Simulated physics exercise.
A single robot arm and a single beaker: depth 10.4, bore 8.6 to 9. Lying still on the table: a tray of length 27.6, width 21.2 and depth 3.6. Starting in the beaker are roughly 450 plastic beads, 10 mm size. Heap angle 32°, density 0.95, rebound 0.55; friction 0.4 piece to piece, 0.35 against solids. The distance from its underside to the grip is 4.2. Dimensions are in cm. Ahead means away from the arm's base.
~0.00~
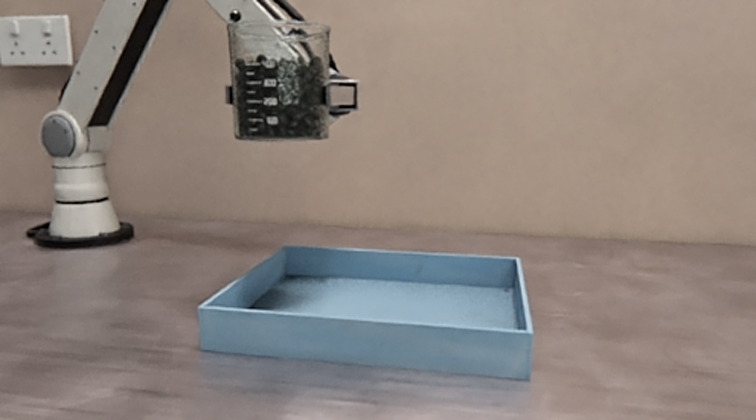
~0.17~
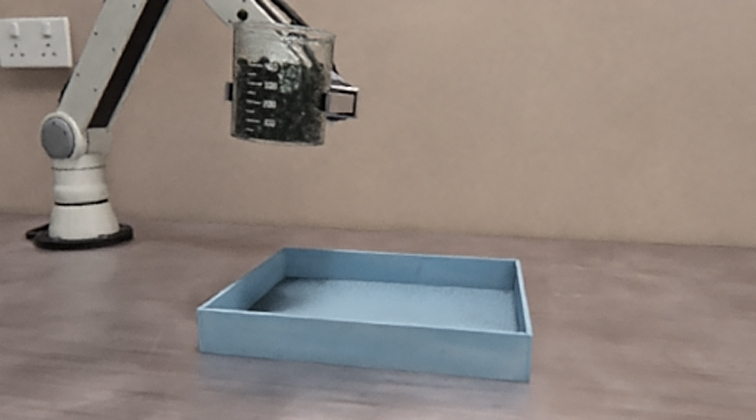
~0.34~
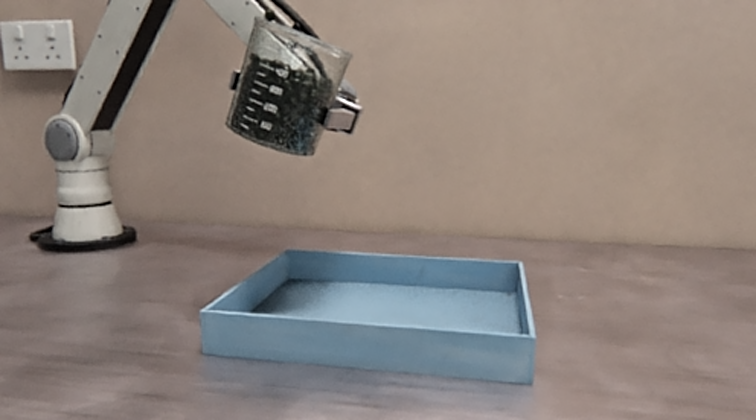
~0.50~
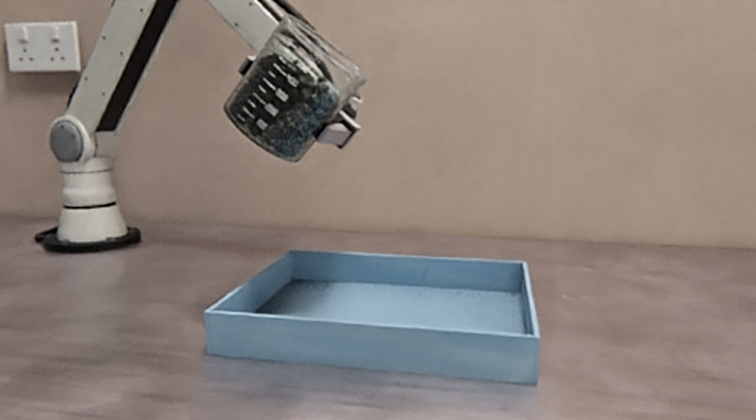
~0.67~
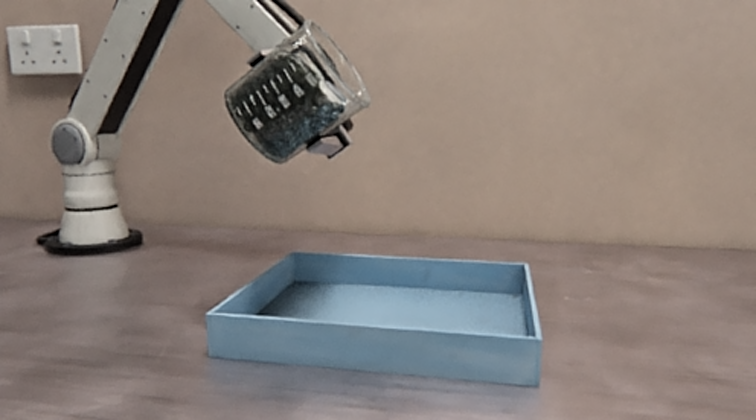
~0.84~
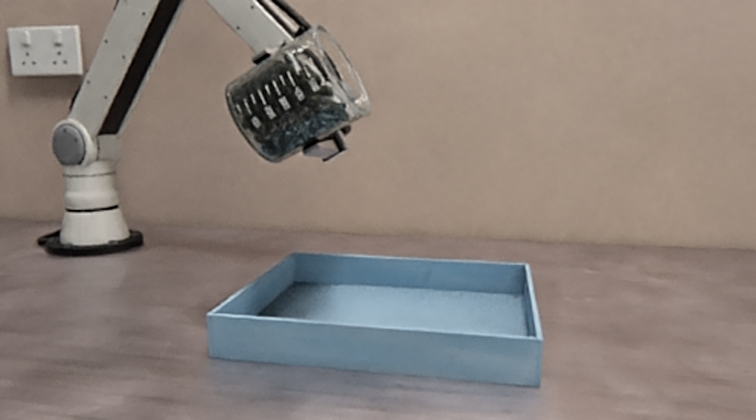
Robot arm holding a clear beaker of dark beads above a blue tray, tilting it steadily over to the right.
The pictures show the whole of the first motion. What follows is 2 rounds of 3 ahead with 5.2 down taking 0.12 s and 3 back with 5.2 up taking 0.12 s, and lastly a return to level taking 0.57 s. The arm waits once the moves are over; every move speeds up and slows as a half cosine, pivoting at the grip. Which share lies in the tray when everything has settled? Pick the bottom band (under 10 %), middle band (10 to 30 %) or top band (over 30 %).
Bottom band.
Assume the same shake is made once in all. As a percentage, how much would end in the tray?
It would come to around 0 %.
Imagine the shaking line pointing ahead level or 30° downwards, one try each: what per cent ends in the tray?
35 and 15 %.
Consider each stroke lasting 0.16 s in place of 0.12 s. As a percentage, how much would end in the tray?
That change gives some 0 percent.
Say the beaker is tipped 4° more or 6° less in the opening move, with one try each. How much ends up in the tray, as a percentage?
I'd say close to 5 and 0 per cent, in that order.
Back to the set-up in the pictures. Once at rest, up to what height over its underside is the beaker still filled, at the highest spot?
I'd put it at close to 9.5 centimetres.
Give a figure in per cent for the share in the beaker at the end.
My estimate would be some 90 percent.
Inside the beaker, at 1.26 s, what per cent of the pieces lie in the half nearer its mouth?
About 40 per cent.
After 1.26 s, tilted 61° forward, highest piece 22 above the table; 436 in the beaker, 5 in the tray, 10 in flight or on a rim.
After 1.68 s, tilted 18° forward, highest piece 27 above the table; 416 in the beaker, 25 in the tray, 6 on the table or floor, 4 in flight or on a rim.
After 2.09 s, level, highest piece 27 above the table; 416 in the beaker, 25 in the tray, 10 on the table or floor.
After 3.14 s, level, highest piece 27 above the table; 416 in the beaker, 25 in the tray, 10 on the table or floor.
In the end, 416 in the beaker, 25 in the tray, 10 on the table or floor. That is 6 % in the tray.
